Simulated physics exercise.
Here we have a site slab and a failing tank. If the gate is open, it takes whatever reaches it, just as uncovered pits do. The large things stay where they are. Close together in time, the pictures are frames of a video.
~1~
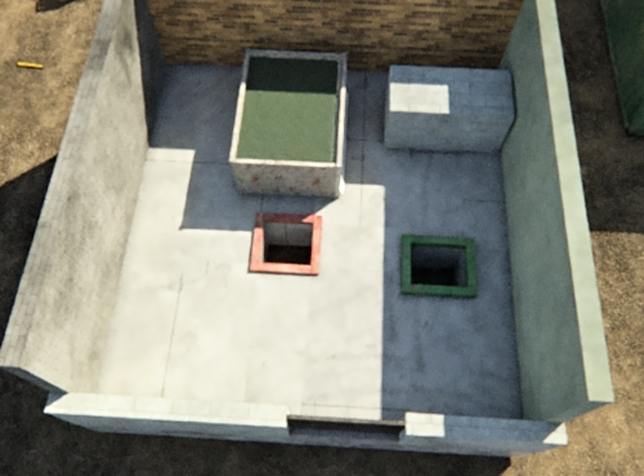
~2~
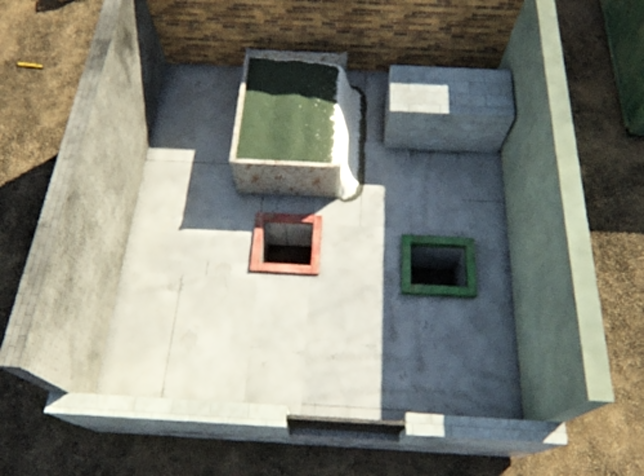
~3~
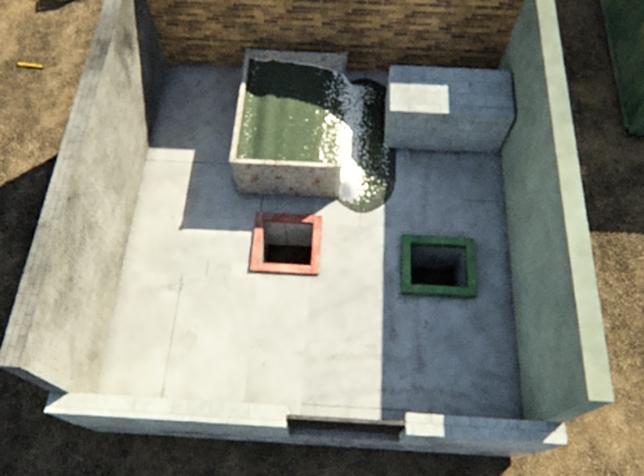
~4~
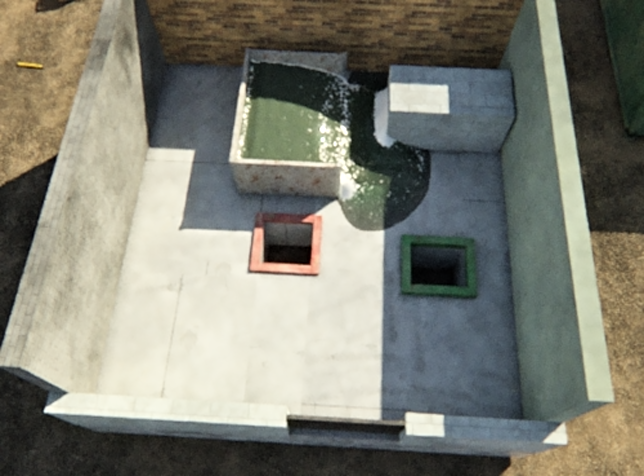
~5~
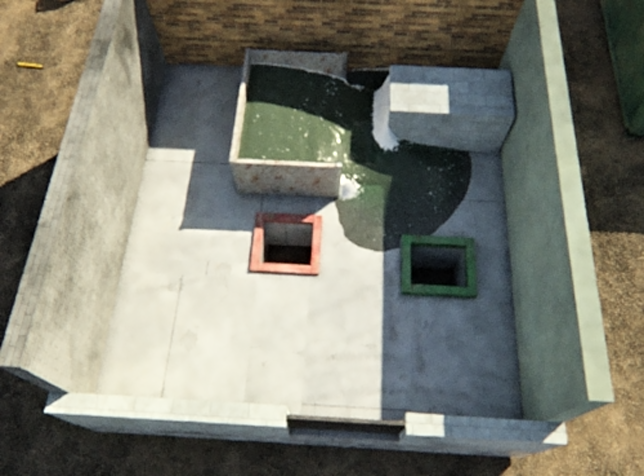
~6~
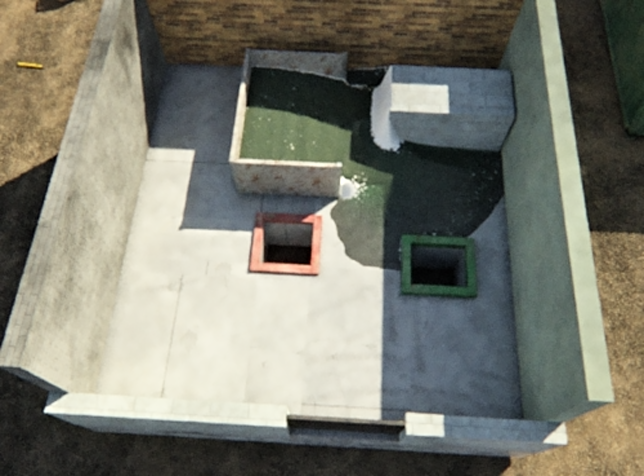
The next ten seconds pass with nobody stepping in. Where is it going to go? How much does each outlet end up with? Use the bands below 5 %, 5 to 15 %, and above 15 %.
Once it settles, the gate ends up with below 5 %, the red pit ends up with below 5 %, the green pit ends up with 5 to 15 %.
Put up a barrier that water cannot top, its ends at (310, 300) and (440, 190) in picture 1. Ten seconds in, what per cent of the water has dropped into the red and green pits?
Approximate split, red: 15 in a hundred; green: 2 in a hundred.
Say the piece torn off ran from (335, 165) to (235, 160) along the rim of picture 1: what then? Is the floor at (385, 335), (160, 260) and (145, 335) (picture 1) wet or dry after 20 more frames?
Soaked, then soaked, then soaked.
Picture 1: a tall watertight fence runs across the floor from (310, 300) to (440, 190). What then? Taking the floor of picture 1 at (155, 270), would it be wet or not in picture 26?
That spot: Spared.
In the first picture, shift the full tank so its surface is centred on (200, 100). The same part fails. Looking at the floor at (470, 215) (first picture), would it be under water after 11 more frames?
Outcome noted: Waterlogged.
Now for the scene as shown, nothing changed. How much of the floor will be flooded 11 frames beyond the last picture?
That works out at 45 %.
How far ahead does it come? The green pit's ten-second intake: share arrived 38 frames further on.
Close to 95 %.
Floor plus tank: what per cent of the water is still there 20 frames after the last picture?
I'd put it near 94 %.
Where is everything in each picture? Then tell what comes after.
In the first frame, the tank at (291, 109) is whole and still.
In the second frame, the front is at (348, 89), out from the gap at (339, 130).
In the third frame, the front is at (370, 84), out from the gap at (339, 132).
In the fourth frame, water pours out at (339, 133) and has run to a hidden place.
In the fifth frame, water pours out at (339, 134) and has run to (461, 190).
In the sixth frame, water pours out at (339, 134) and has run to (503, 179).
A moment on, water covers 30 % of the floor; the gate 0 %, the red pit 0 %, the green pit 0 %.
Next, water covers 45 % of the floor; the gate 0 %, the red pit 0 %, the green pit 4 %.
Then, water covers 55 % of the floor; the gate 0 %, the red pit 0 %, the green pit 7 %.
Later, water covers 90 % of the floor; the gate 0 %, the red pit 0 %, the green pit 8 %.
In the end, water covers 95 % of the floor; the gate 0 %, the red pit 1 %, the green pit 8 %.
